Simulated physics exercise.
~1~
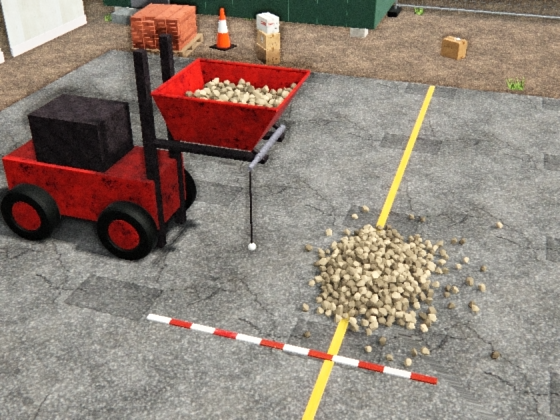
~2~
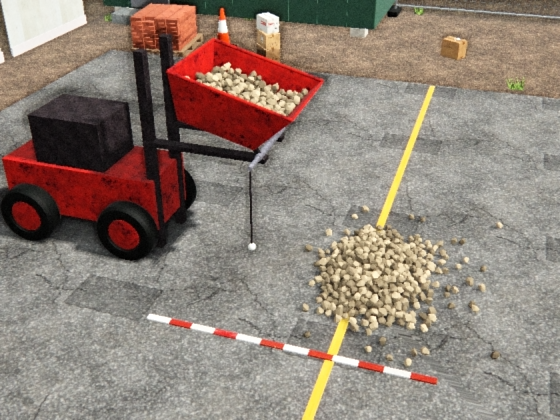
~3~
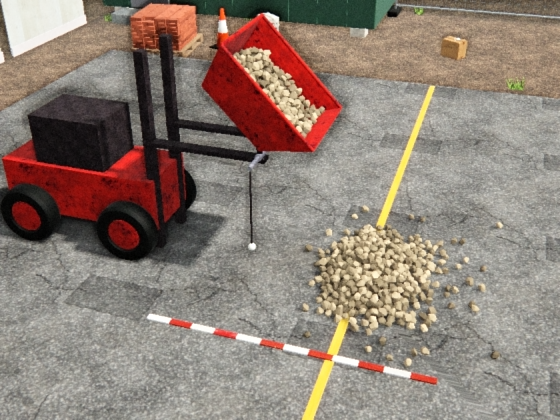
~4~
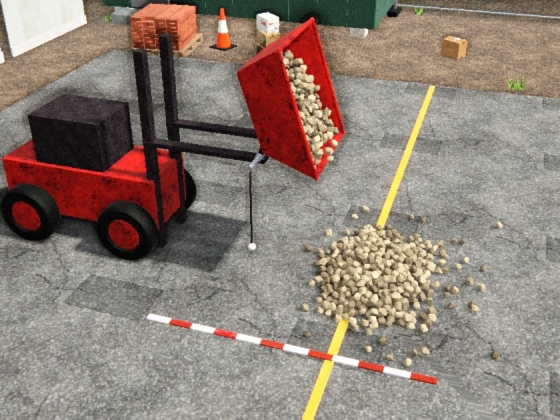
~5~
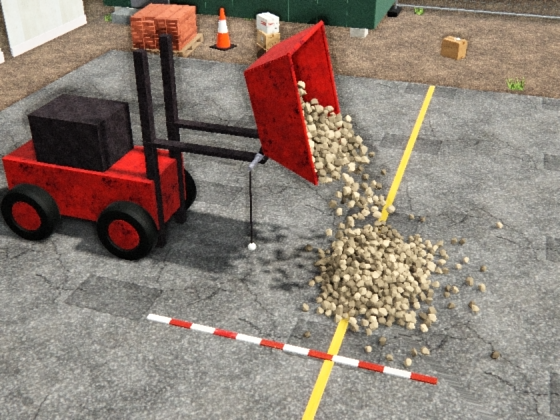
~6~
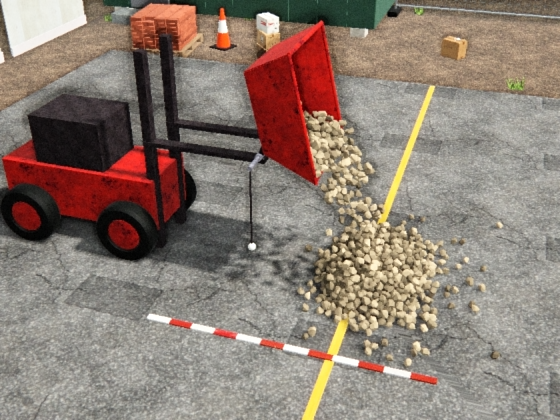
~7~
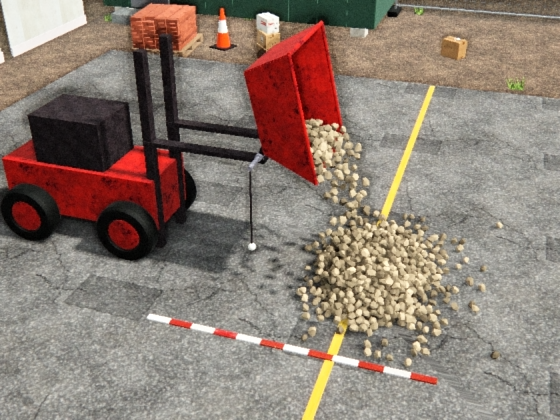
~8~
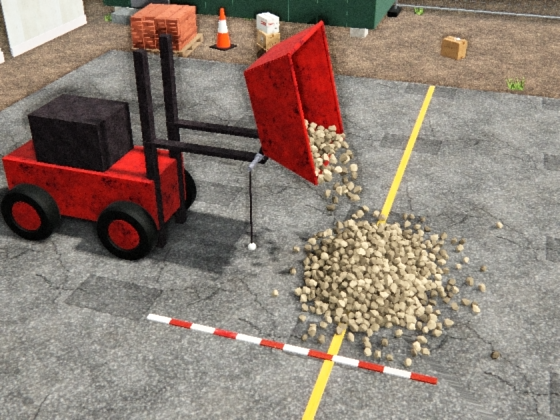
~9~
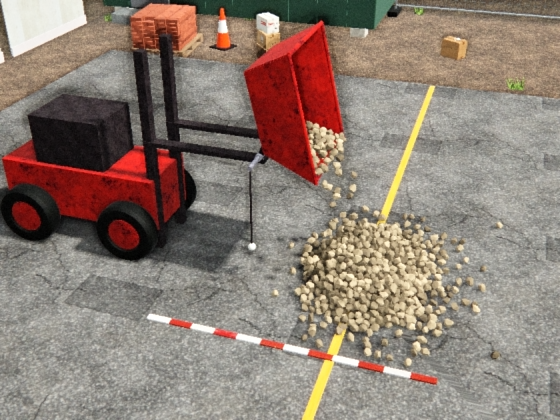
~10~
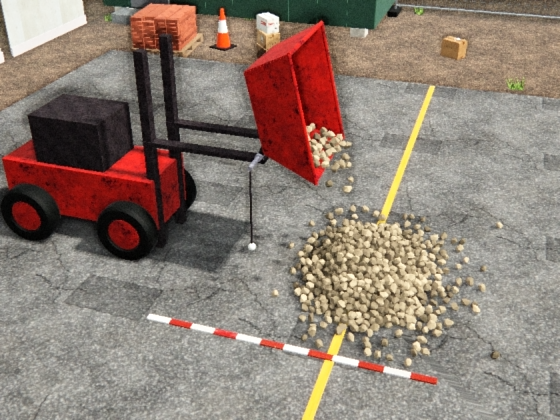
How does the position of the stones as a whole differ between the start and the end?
At the start the stones are split between the raised skip and the loose heap on the ground. By the end they lie lower and farther right overall, mostly in one larger heap across the yellow line, with only a few left at the skip's lip.
A cracked grey paved yard is seen from above and to the side, with bricks, an orange cone and a green container along its far edge. A red and black forklift at left holds up a red skip of pale stones, while a loose heap lies across a yellow line at right, near a red and white striped staff. The skip tips steeply to the right, and its stones slide toward the lower lip. They pour onto the heap, which spreads on both sides of the line. The skip stays tilted with a small cluster left at its lip.
